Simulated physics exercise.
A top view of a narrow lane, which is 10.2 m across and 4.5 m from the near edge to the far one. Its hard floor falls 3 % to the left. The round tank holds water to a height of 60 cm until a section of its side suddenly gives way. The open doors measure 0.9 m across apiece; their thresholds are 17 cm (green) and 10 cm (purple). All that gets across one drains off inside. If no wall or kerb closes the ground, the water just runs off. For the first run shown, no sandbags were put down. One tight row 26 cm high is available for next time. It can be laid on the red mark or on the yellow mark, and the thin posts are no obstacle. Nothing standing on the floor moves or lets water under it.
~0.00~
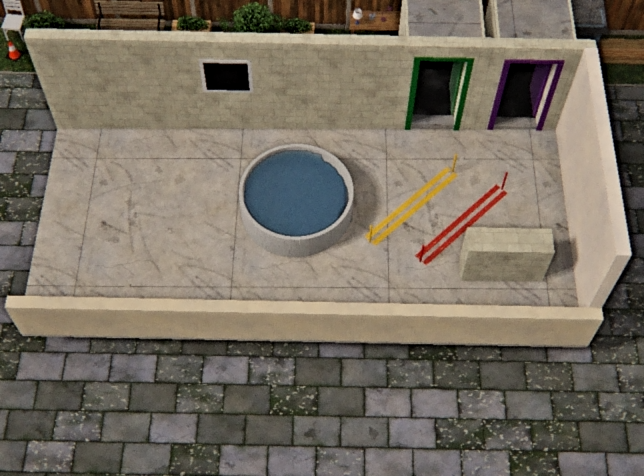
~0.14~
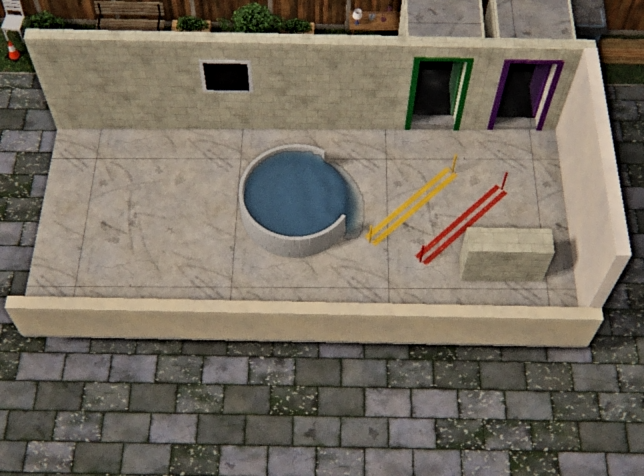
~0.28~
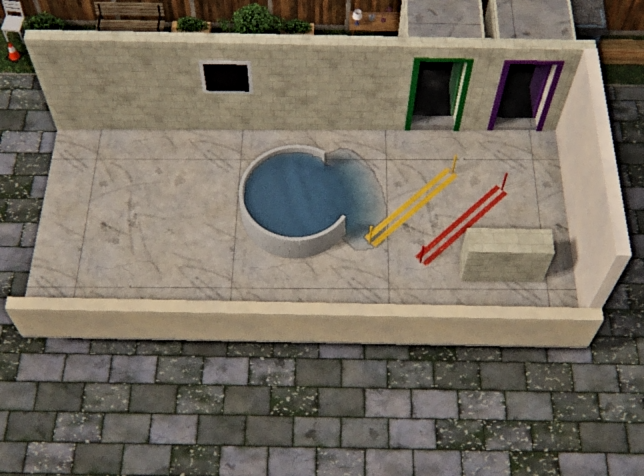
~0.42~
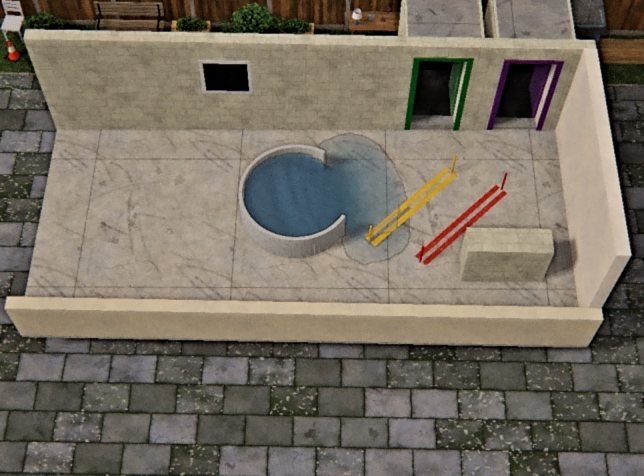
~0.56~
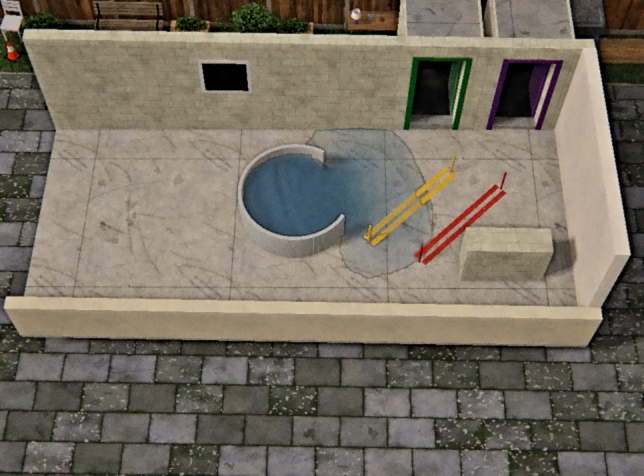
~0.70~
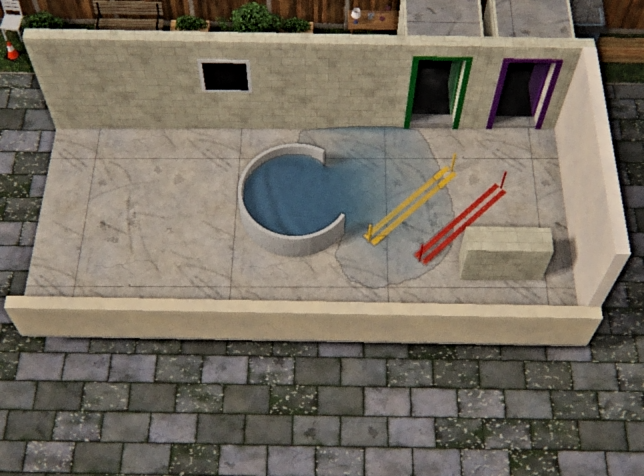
At first, a round tank of still blue water stands in a walled, pale-floored lane, near a yellow and a red rail. Then its right side opens and water pours out, spreading rightward in a widening, thinning sheet that passes beneath the yellow rail and reaches toward the red one.
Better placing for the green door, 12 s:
Red mark.
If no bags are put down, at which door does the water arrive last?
The purple door, last of all.
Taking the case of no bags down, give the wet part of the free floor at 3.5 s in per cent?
I'd guess around 45 in a hundred.
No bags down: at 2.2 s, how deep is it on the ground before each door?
So green stands at 17 cm, while purple stands at 12 cm.
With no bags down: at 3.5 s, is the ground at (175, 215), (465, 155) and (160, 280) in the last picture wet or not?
Point 1: Unwetted; point 2: Submerged; point 3: Unwetted.
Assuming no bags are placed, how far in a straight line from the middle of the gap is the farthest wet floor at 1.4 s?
The front is around 3.8 m away in a straight line.
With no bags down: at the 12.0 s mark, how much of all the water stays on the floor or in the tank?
Around 76 out of every hundred.
After 1.4 s water covers 30 % of the floor and is deepest (23 cm) near (349, 190) in the run without bags; in at the green door, 0 L with no bags, 0 L with the row on red, 0 L on yellow.
After 2.2 s water covers 40 % of the floor and is deepest (28 cm) near (548, 133) in the run without bags; in at the green door, 0 L with no bags, 1 L with the row on red, 58 L on yellow.
After 3.5 s water covers 45 % of the floor and is deepest (21 cm) near (548, 205) in the run without bags; in at the green door, 1 L with no bags, 3 L with the row on red, 113 L on yellow.
After 7.0 s water covers 65 % of the floor and is deepest (14 cm) near (349, 244) in the run without bags; in at the green door, 1 L with no bags, 5 L with the row on red, 115 L on yellow.
After 12.0 s water covers 75 % of the floor and is deepest (10 cm) near (332, 133) in the run without bags; in at the green door, 1 L with no bags, 5 L with the row on red, 115 L on yellow.
